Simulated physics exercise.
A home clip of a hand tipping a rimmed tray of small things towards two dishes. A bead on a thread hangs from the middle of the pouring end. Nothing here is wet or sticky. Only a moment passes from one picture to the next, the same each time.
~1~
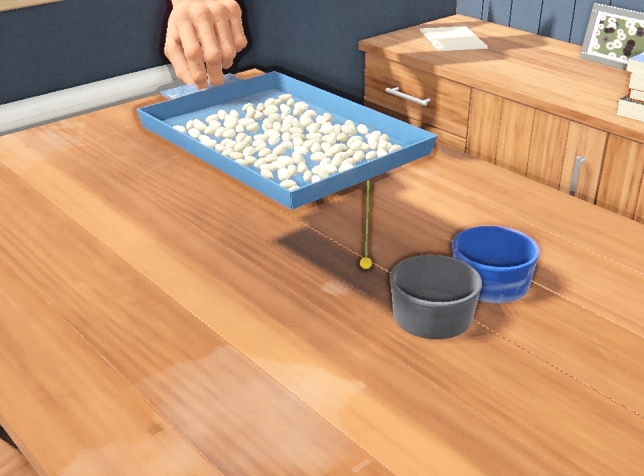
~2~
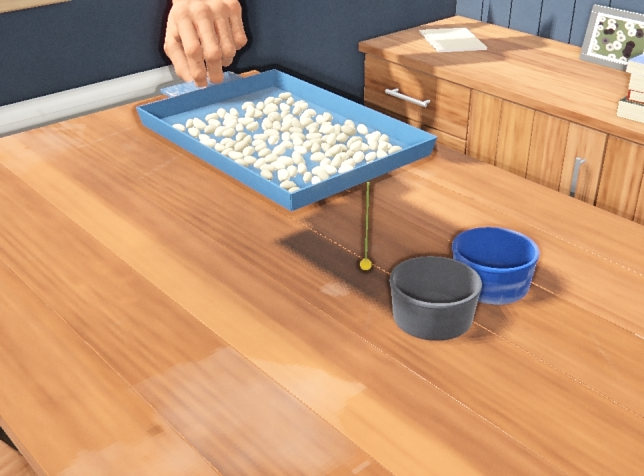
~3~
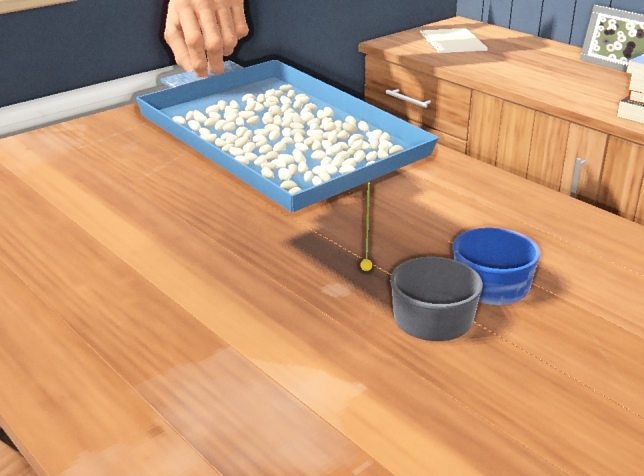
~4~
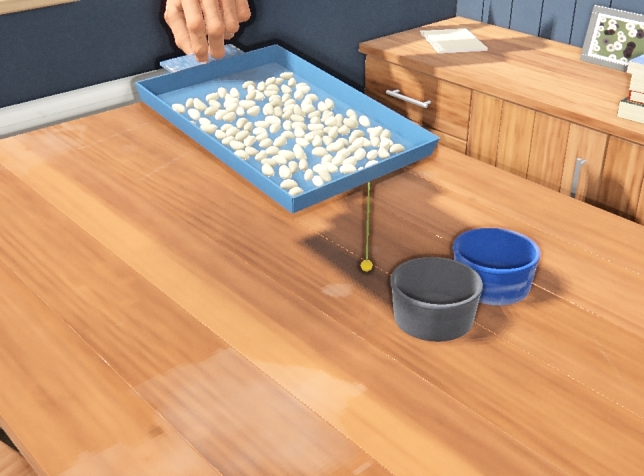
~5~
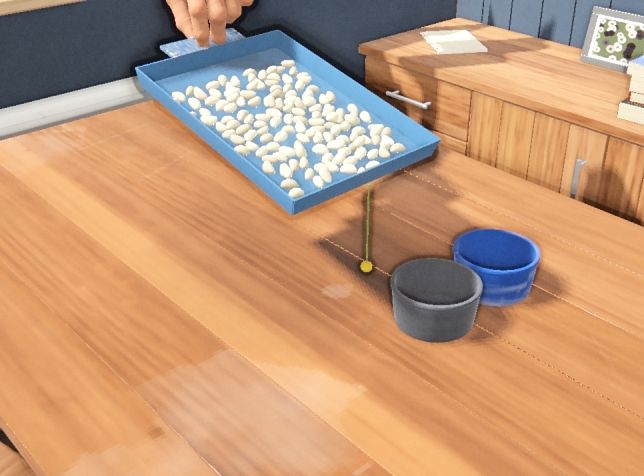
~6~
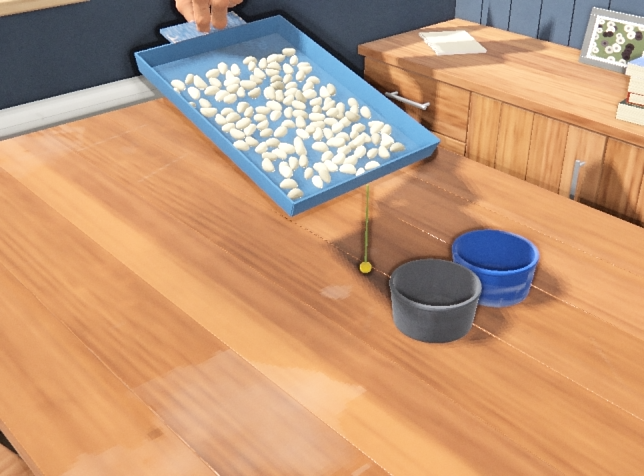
A blue tray of white beans tilts gradually as a hand raises its far end.
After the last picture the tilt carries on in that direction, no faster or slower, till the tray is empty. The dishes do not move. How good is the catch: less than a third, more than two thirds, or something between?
Caught overall: Less than a third.
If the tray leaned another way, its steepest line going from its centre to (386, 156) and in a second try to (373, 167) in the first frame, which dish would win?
First the left-hand dish, then the dish on the left.
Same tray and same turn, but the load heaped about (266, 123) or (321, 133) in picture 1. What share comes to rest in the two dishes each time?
First some 20, then 30 per cent.
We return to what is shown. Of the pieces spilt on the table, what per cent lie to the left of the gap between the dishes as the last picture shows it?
Roughly 80 in a hundred.
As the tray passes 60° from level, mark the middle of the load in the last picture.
At about (342, 123).
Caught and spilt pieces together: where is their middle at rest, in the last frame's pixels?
Near (394, 359).
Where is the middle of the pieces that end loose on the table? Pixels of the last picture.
Around (388, 369).
Soon after the last picture, tray tipped steeply; all on the tray.
A little later, tray tipped right over; nearly all on the tray; a stray few in the left dish; a stray few outside both.
Later still, tray tipped past a quarter turn; about a quarter in the left dish; most outside both.
At rest, tray tipped past a quarter turn; about a quarter in the left dish; none in the right dish; most outside both.
